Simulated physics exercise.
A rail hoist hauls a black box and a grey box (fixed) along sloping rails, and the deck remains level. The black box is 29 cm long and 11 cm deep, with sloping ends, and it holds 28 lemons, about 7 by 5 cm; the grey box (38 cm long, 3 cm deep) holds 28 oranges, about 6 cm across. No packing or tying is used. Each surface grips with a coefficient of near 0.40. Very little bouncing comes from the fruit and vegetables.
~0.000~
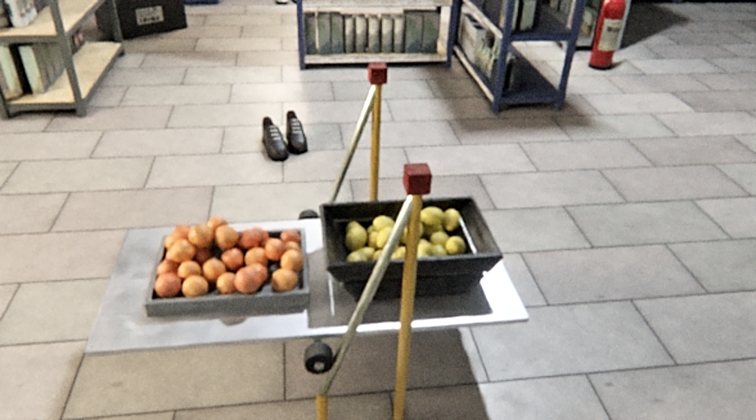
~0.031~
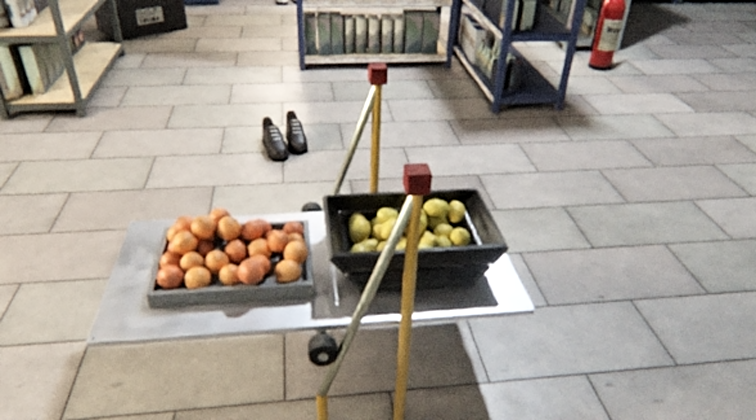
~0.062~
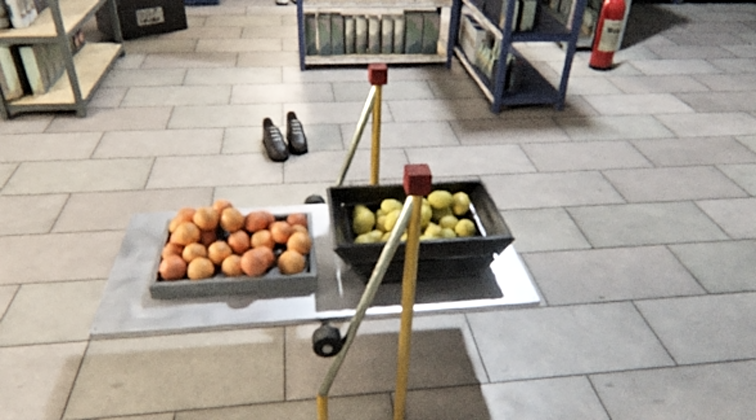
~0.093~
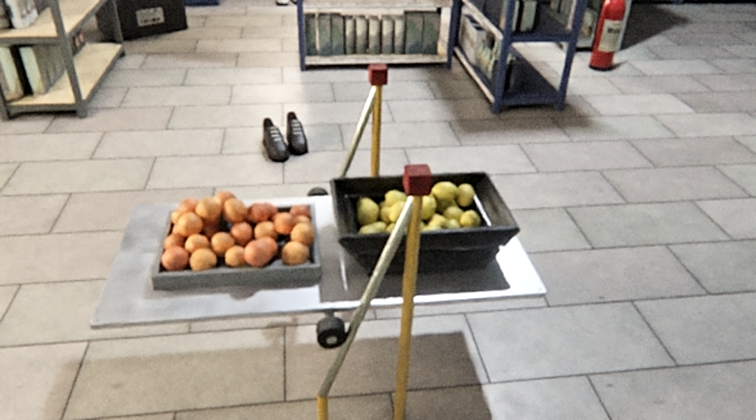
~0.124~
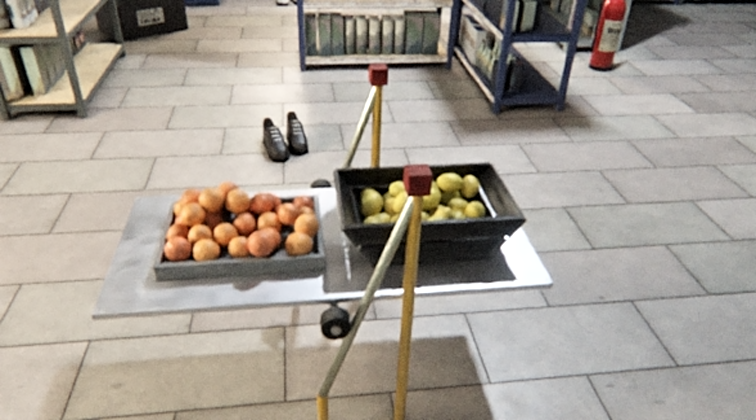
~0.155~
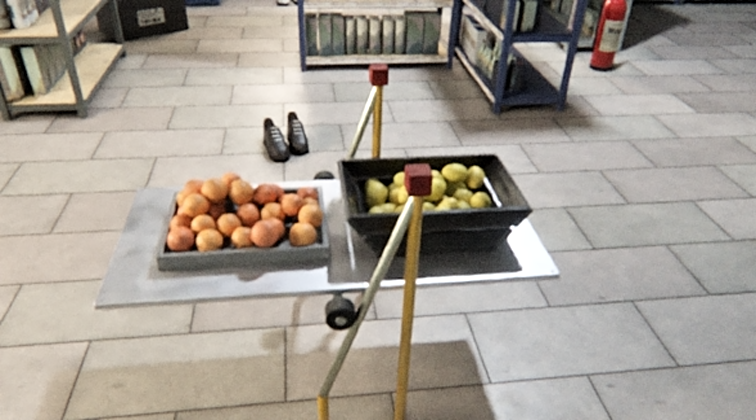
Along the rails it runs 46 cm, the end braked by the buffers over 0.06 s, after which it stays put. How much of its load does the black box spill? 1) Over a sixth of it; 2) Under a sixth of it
Under a sixth of it (2).
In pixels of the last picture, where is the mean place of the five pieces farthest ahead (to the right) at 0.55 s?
Their mean place is roughly (532, 92) in the last picture.
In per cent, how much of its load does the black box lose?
About 0 per cent.
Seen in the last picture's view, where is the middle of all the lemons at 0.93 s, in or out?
I'd put it close to (486, 104).
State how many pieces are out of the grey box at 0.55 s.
Grey box - about 0 out by that time.
After 0.43 s, the buffers are touched.
After 0.55 s, 0 of 28 out of the black box and 0 of 28 out of the grey box.
After 0.71 s, 0 of 28 out of the black box and 1 of 28 out of the grey box.
After 0.93 s, 0 of 28 out of the black box and 1 of 28 out of the grey box.
When it is over (at 1.48 s), 0 of 28 out of the black box and 2 of 28 out of the grey box. Asked share, 0 of 28, 0 per cent.
